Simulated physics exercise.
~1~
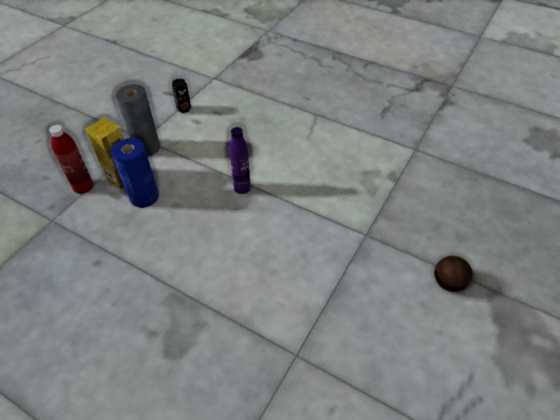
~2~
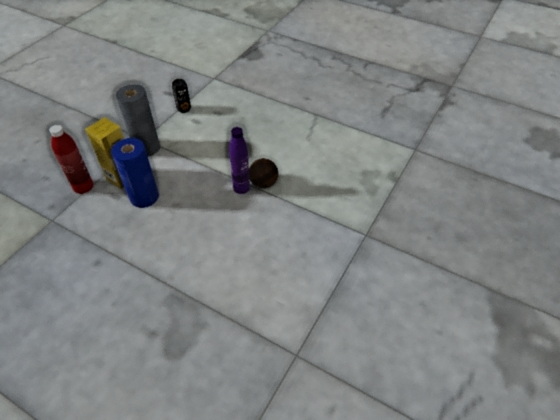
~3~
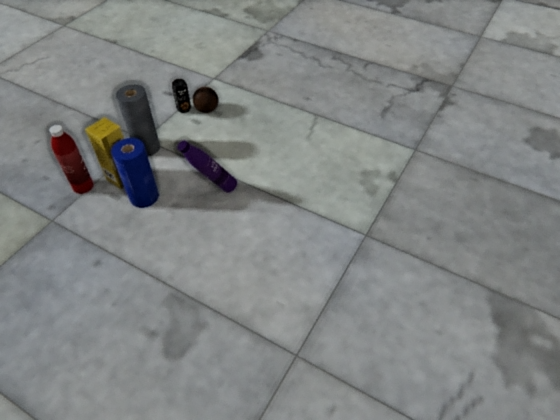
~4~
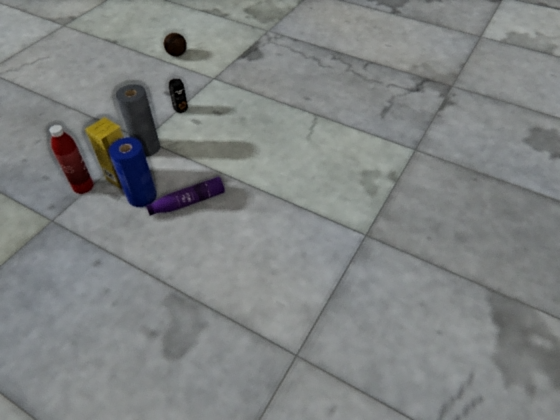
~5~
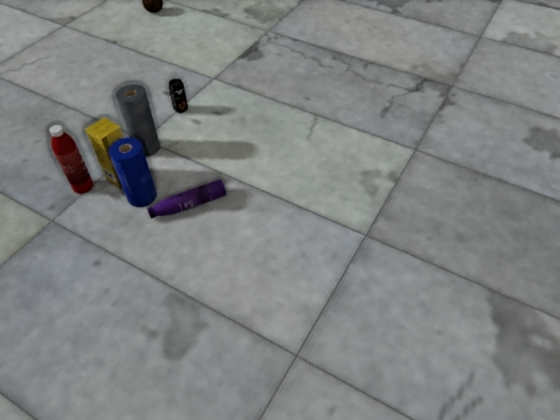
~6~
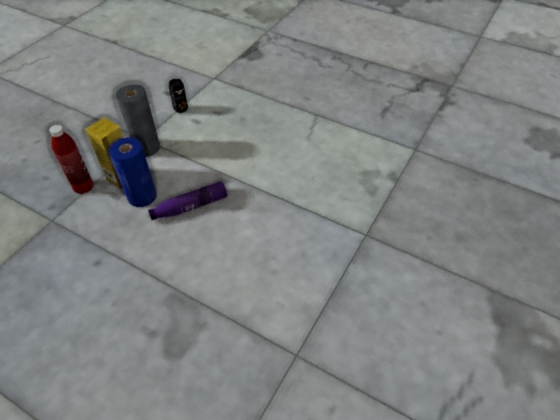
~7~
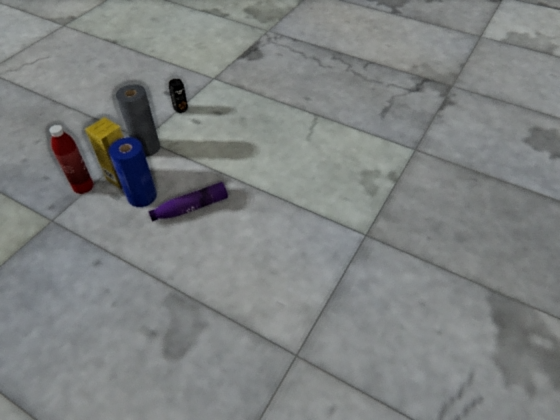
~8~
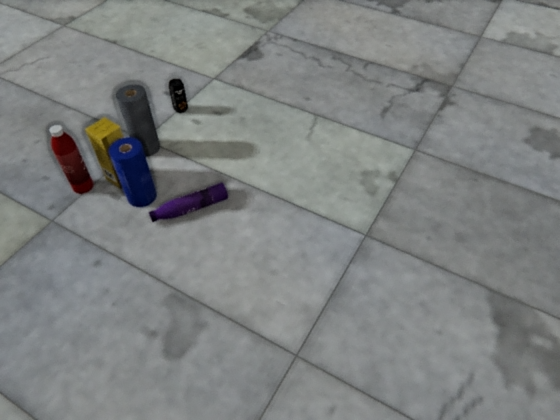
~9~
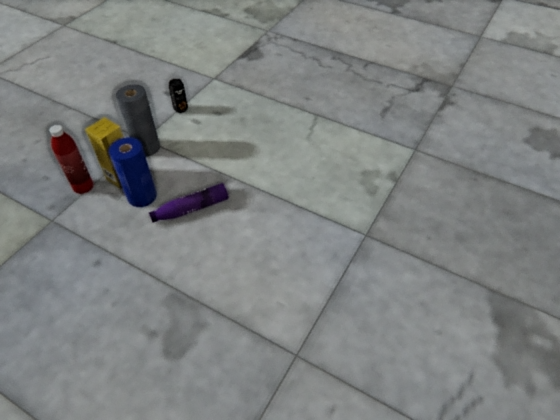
A brown ball rolls leftward and away across a grey stone-tiled floor, seen from above at an angle by a still camera. On the left stand a red bottle, a yellow carton, a blue roll and a grey roll, with a small black can behind them and a purple bottle upright to their right. The ball reaches the purple bottle, which tips over toward the left as the ball rolls on past the black can. The bottle ends on its side beside the blue roll, while the ball leaves at the top. The other objects remain standing.
